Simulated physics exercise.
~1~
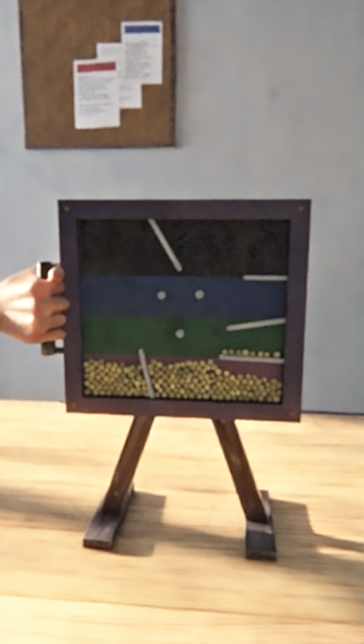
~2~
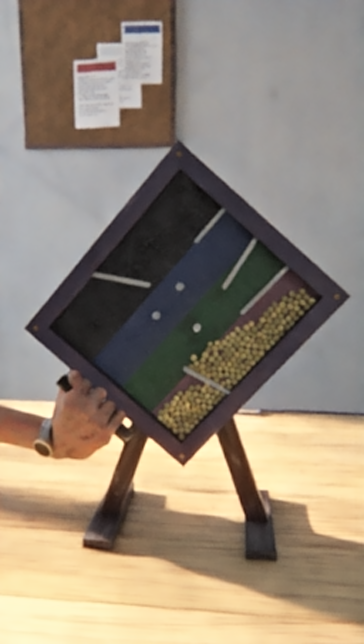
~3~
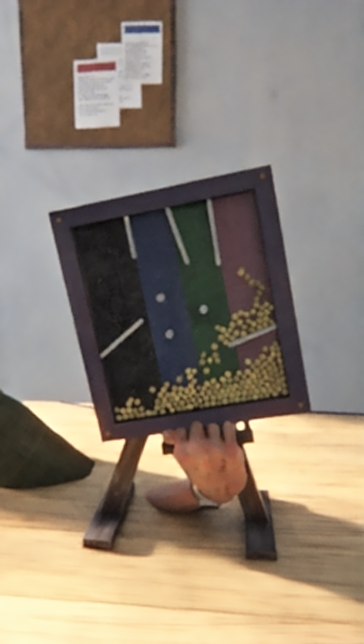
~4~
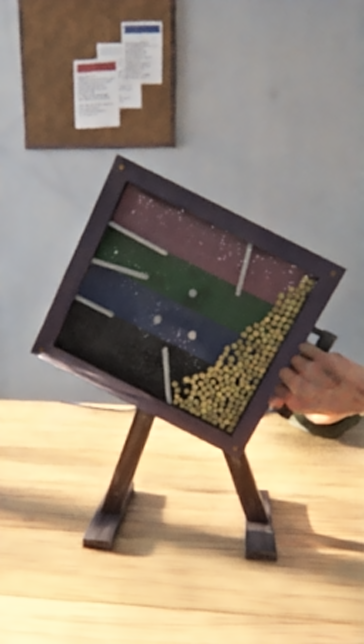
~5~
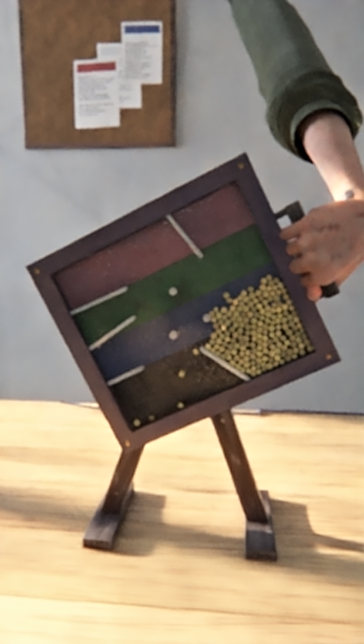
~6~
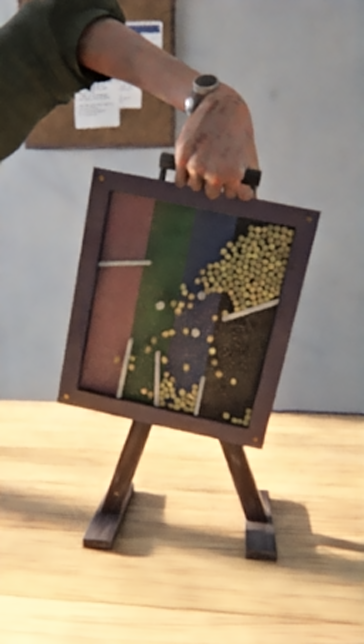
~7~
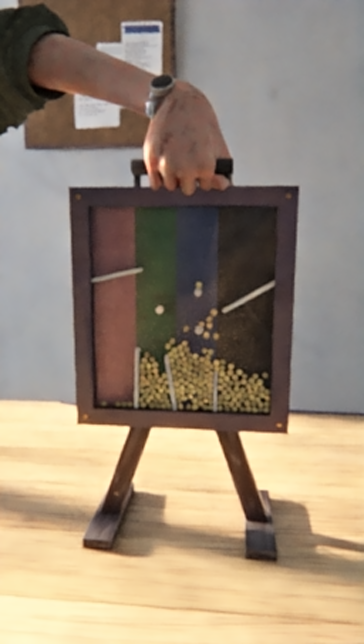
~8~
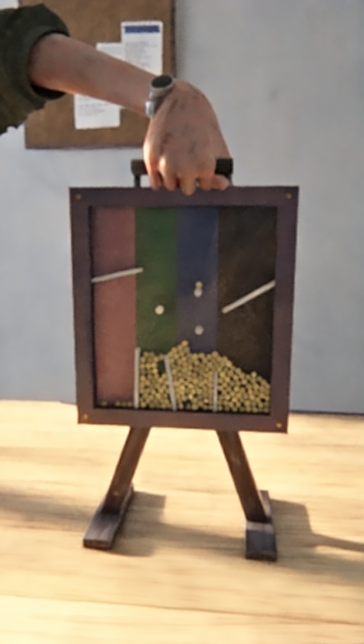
A flat box of beans is turned anticlockwise by hand until the beans settle in a heap.
